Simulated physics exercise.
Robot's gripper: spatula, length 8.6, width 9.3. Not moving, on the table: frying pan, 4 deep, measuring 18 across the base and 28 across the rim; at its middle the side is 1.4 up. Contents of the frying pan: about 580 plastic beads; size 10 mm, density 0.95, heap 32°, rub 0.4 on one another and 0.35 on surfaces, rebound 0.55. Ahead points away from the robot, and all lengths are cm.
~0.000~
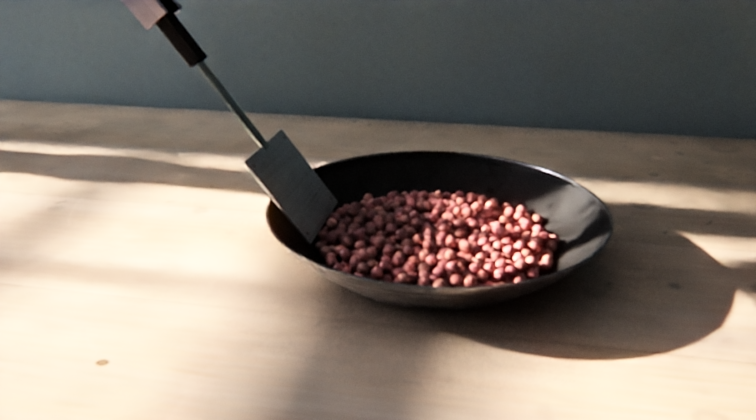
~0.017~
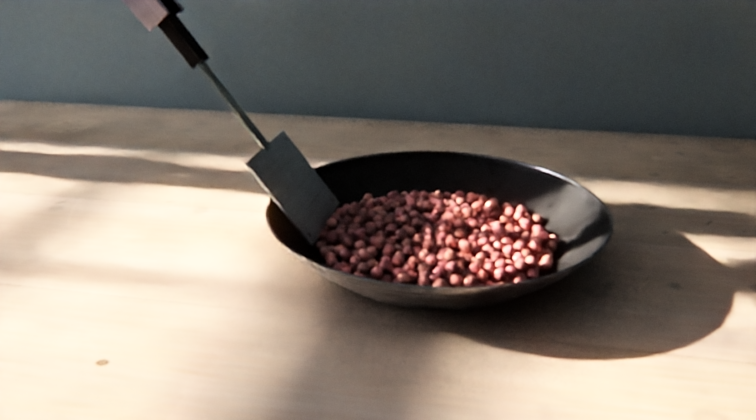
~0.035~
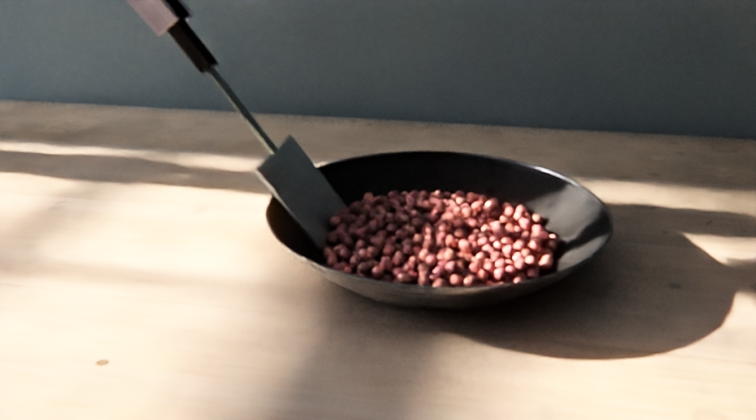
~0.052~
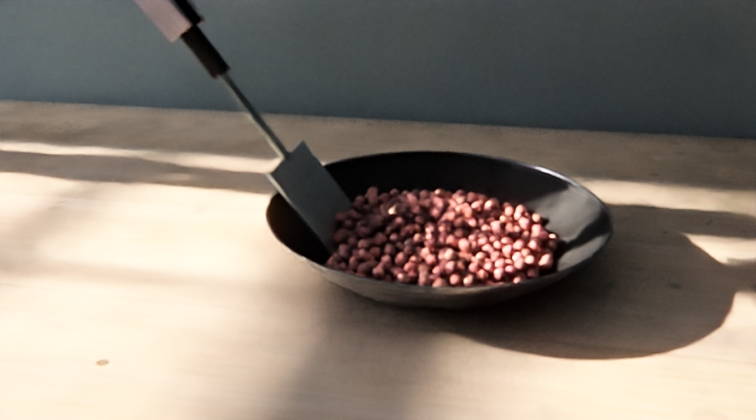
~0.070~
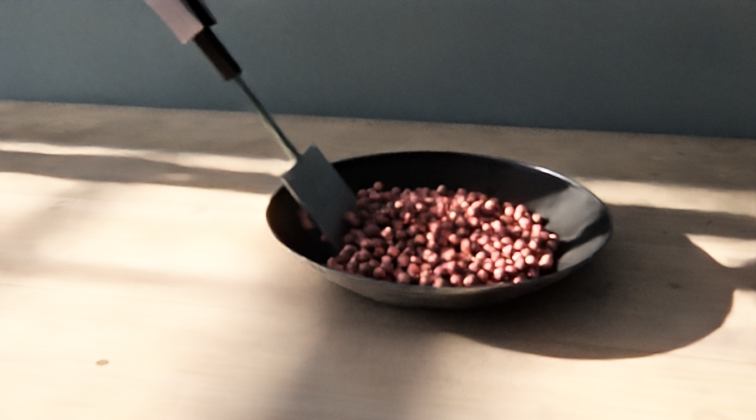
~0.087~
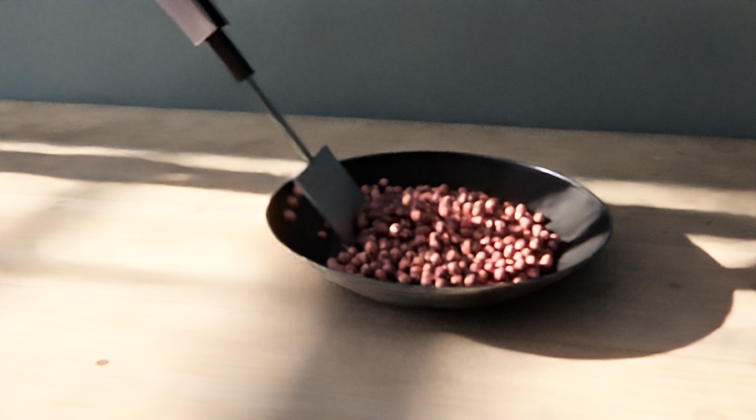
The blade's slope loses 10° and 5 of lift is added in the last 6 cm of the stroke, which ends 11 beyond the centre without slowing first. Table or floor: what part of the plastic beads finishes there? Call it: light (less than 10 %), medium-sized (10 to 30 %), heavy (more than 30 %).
It comes out medium-sized.
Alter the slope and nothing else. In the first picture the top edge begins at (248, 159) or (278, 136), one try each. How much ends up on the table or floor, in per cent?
First try around 15 percent, second around 20 percent.
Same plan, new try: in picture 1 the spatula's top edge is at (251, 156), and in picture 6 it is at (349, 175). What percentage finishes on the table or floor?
Near 35 in a hundred.
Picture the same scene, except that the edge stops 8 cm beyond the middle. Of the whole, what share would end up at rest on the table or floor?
5 %, roughly.
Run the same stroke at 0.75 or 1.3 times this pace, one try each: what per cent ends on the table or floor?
Try one about 10 %, try two about 20 %.
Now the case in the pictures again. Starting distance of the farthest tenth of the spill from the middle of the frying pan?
Roughly 55 cm.
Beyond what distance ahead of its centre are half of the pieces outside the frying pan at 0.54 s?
I'd say some 22 centimetres.
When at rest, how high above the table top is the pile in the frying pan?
Some 4.0 cm above the table.
After 0.19 s, sloping 53°, highest piece 6 above the table; 577 in the frying pan, 3 on the blade or in flight.
After 0.29 s, sloping 50°, highest piece 5 above the table; 577 in the frying pan, 3 on the table or floor.
After 0.54 s, sloping 43°, highest piece 6 above the table; 473 in the frying pan, 89 on the table or floor, 18 on the blade or in flight.
After 1.59 s, sloping 43°, highest piece 4 above the table; 473 in the frying pan, 107 on the table or floor.
In the end, 473 in the frying pan, 107 on the table or floor. That is 18 % on the table or floor.
